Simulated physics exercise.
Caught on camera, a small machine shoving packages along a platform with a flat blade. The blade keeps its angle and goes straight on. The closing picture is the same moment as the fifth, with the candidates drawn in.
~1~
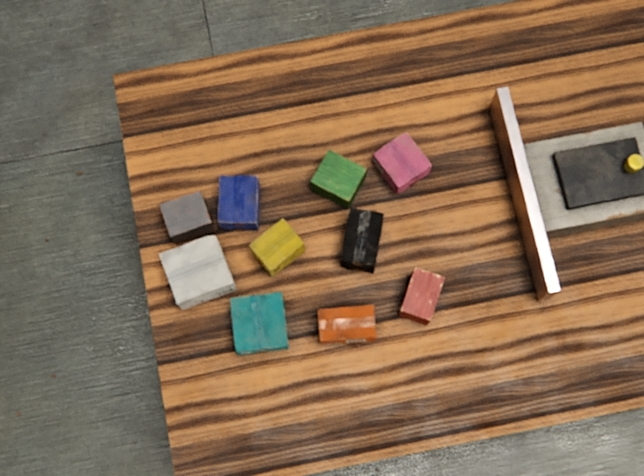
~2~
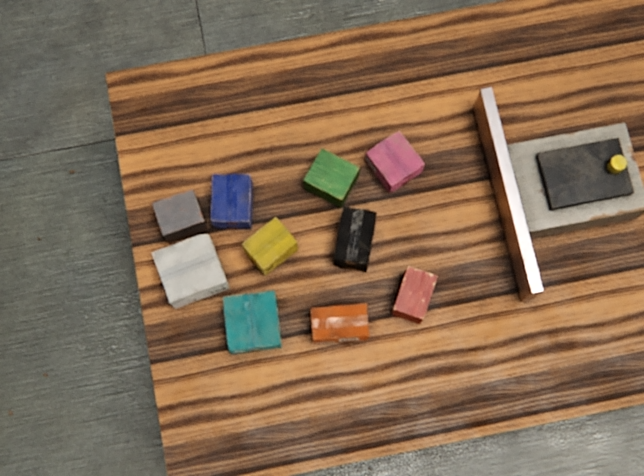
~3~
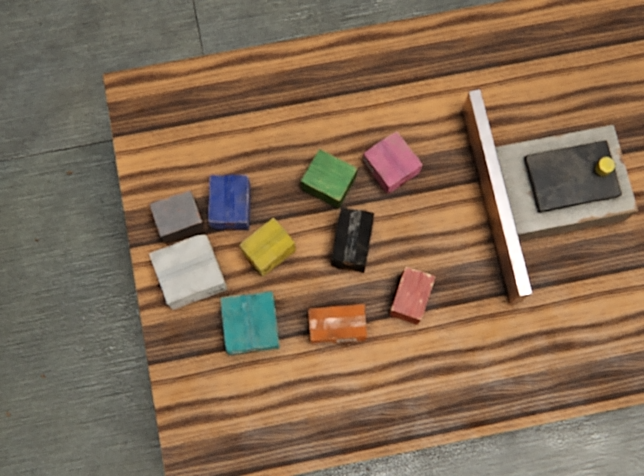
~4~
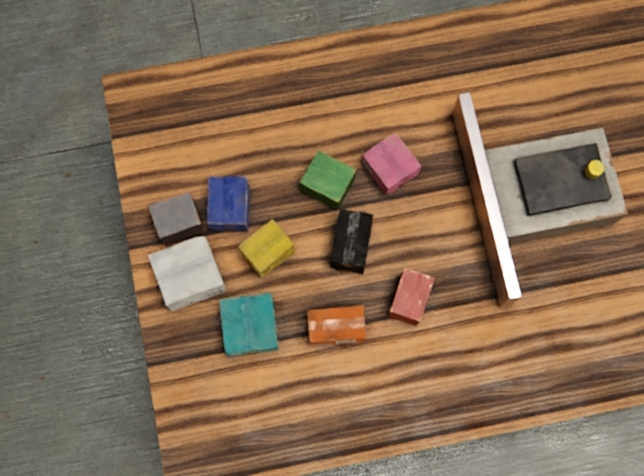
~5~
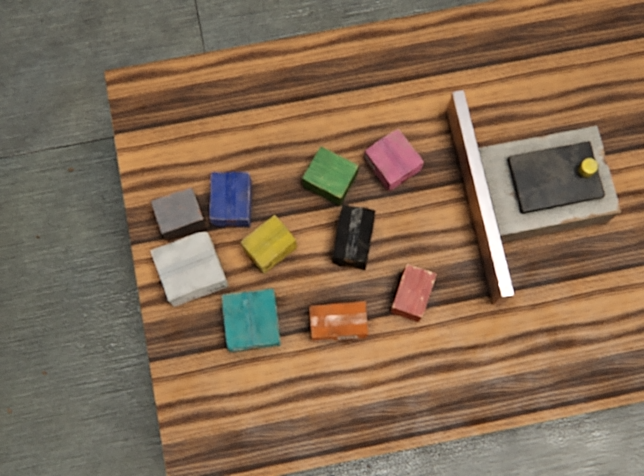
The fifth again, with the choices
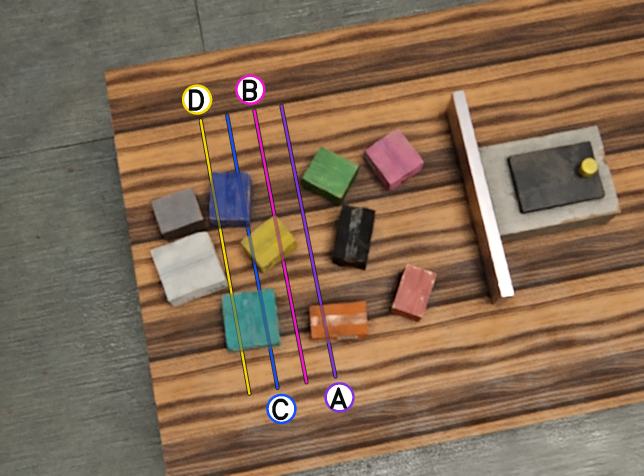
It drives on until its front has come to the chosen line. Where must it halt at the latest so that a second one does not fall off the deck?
C is the last line within the limit.
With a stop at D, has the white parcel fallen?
By then, yes.
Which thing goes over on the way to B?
The grey crate goes over.
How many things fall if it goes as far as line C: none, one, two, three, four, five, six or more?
One.
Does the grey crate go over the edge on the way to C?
Yes.
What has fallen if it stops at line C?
It is the grey crate.
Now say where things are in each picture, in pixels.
In the first picture, robot (595, 174); yellow box (277, 248); black parcel (362, 241).
In the second picture, robot (579, 175); turquoise parcel (253, 323).
In the third picture, robot (566, 177); pink parcel (392, 163).
In the fourth picture, robot (556, 180); green crate (328, 181).
In the fifth picture, robot (550, 178); grey crate (179, 214); white parcel (190, 269); yellow box (269, 245).
On the marked copy, A at (308, 236); B at (280, 242); C at (252, 247); D at (224, 252).
Taking C. A third of the way, robot (468, 194); red crate (395, 302); pink parcel (357, 157).
Two thirds of the way, robot (385, 209); grey crate (160, 220); turquoise parcel (216, 325).
When it is over, robot (323, 221); grey crate over the edge; white parcel (143, 273); one fallen.
As for the rest, A is within the limit but short; B is within the limit but short; D drops four.
